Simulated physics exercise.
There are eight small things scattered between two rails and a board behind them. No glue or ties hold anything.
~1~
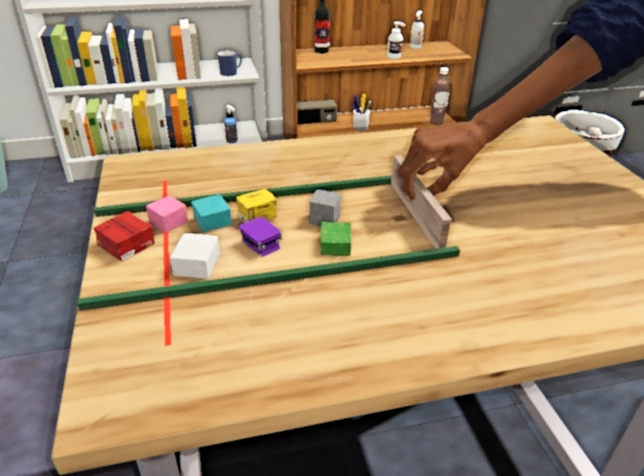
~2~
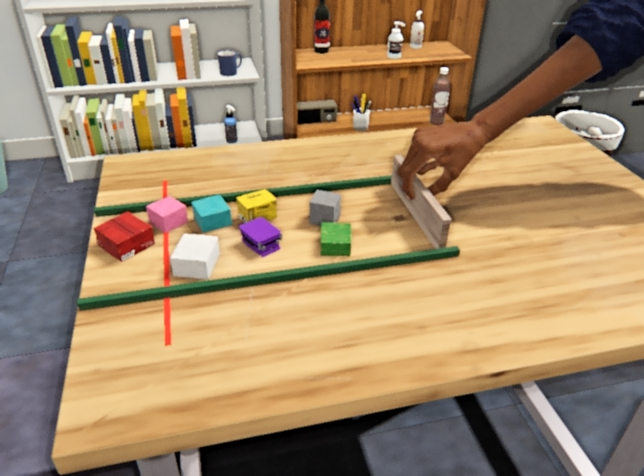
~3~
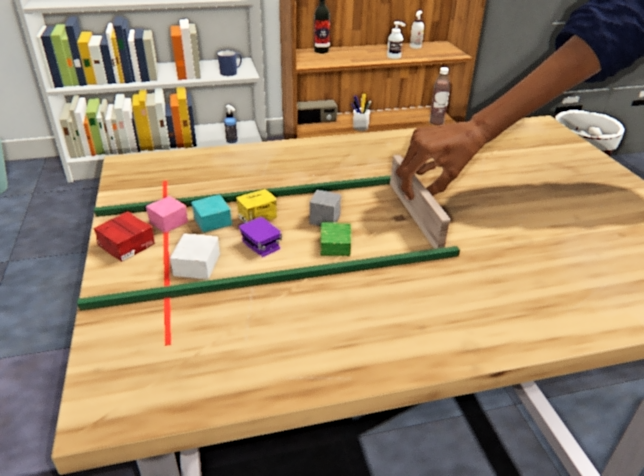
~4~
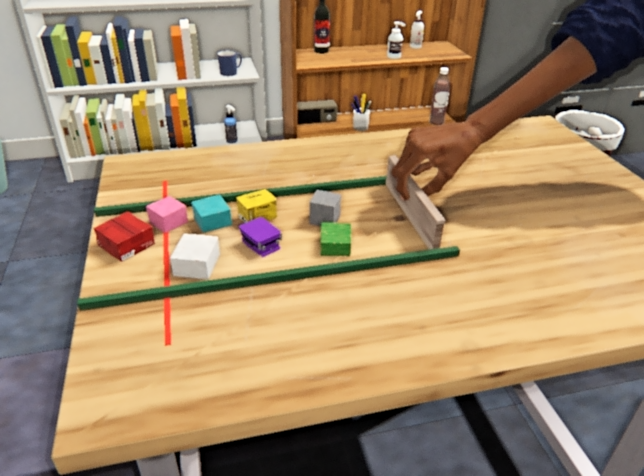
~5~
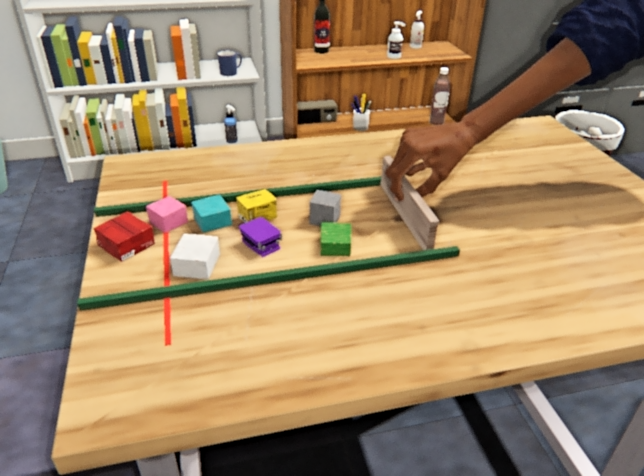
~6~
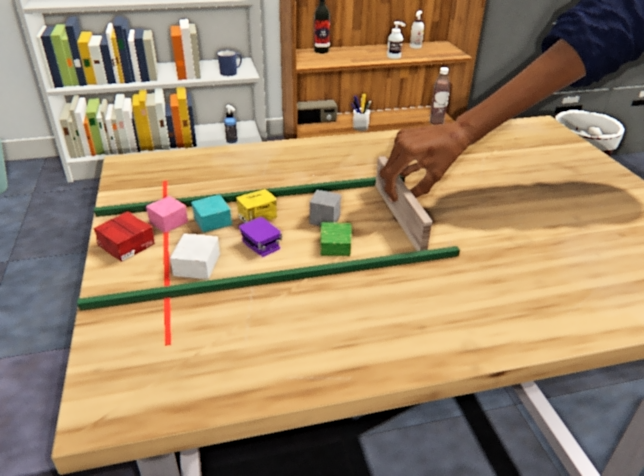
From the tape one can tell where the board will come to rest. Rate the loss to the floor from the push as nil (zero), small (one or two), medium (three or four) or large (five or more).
The loss is small.
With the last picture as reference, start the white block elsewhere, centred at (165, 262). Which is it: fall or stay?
The answer: It keeps its place.
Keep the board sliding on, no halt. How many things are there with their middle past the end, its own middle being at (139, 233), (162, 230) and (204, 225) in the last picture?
The counts would come out as 4, 2 and 0.
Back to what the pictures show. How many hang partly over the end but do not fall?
It would come to 1.
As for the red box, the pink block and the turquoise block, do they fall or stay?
Red box: Goes down; pink block: Goes down; turquoise block: Stays up.
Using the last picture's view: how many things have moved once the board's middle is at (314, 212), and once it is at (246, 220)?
Counts: 2 and 7.
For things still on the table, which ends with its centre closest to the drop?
Closest in the end is the white block.
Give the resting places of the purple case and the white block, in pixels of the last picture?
First: About (120, 247); second: About (101, 273).
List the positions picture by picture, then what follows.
The first picture shows red box (125, 236); pink block (167, 214); white block (196, 256); board (418, 200); tape (166, 247).
The second picture shows pink block (167, 214); grey block (325, 209).
The third picture shows white block (196, 256); turquoise block (212, 214).
The fourth picture shows red box (125, 236); board (412, 201).
The fifth picture shows pink block (167, 214); green block (336, 239).
The sixth picture shows red box (125, 236); pink block (167, 214); white block (196, 256); board (401, 202); tape (166, 247).
Soon after, none off yet; red box at rest near (125, 236); pink block at rest near (167, 214); white block at rest near (196, 256).
By the end, the number that fall off is one or two; fallen, pink block and red box.
